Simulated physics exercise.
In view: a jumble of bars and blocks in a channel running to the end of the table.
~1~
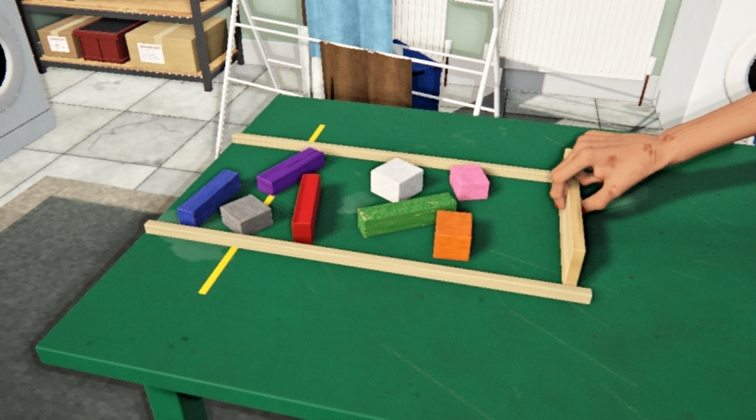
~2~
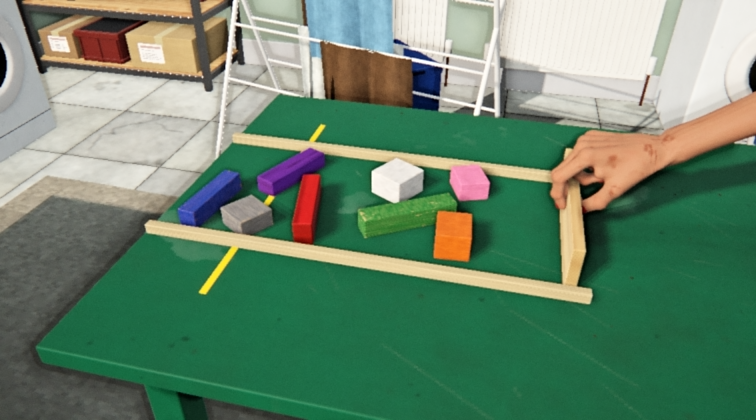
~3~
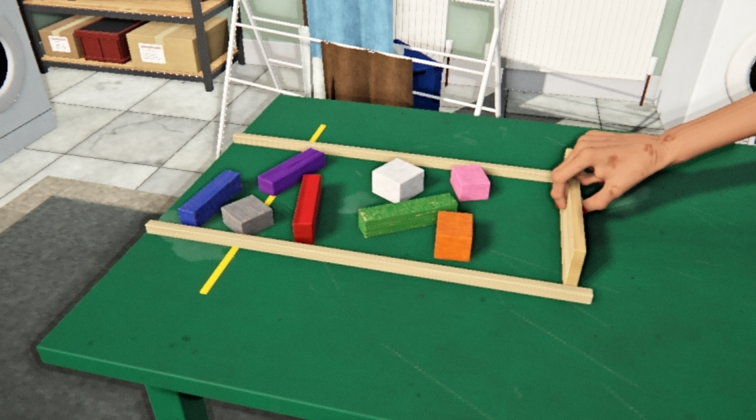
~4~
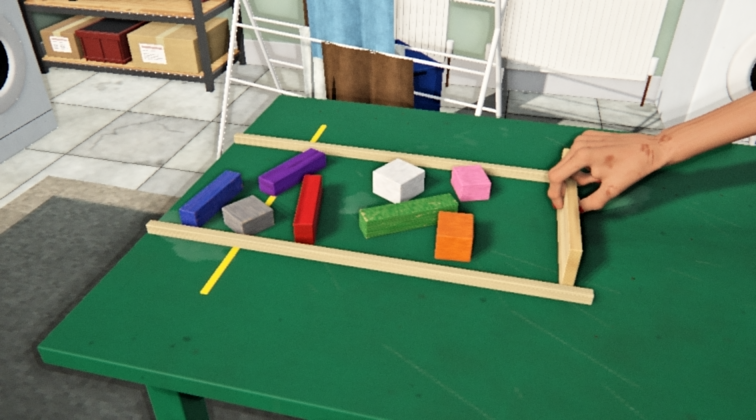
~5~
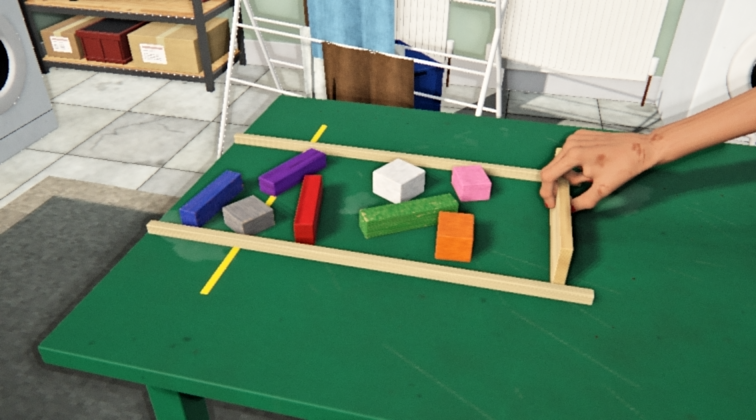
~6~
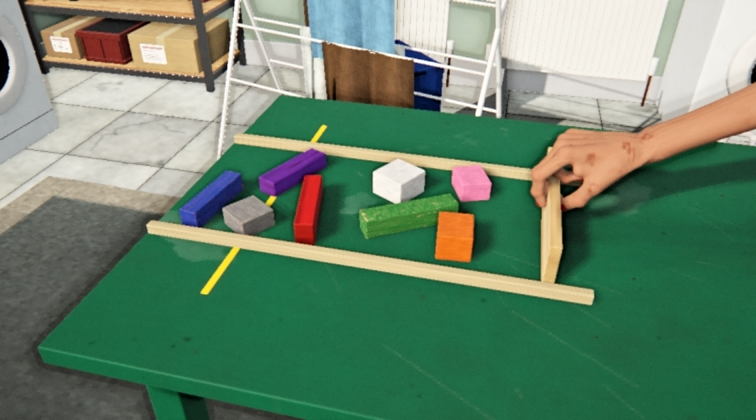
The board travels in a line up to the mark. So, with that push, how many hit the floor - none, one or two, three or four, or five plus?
I'd say one or two.
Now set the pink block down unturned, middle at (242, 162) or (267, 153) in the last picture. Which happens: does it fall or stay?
The pink block survives; is kept.
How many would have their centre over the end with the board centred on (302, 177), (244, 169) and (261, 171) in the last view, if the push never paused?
Middles past end - pos 1: 1, pos 2: 4, pos 3: 3.
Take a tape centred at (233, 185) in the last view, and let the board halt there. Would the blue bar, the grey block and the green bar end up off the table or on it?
The blue bar topples off, the grey block topples off, and the green bar stays put.
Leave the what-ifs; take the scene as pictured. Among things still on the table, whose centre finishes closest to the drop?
Answer - the purple stick.
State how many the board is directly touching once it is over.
Number: 3.
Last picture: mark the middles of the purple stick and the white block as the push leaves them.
Looks like one lands around (223, 158), and the other around (248, 158).
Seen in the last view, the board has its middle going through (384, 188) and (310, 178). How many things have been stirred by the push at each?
So far 5, and 8 at the second.
Early on, none off yet; blue bar at rest near (213, 199); grey block at rest near (249, 217); purple stick at rest near (294, 172).
A while later, none off yet; blue bar travelled a little near (193, 192); grey block travelled about its own width near (205, 206); purple stick travelled a little near (261, 164).
Finally, the number that fall off is one or two; lost, grey block and blue bar.
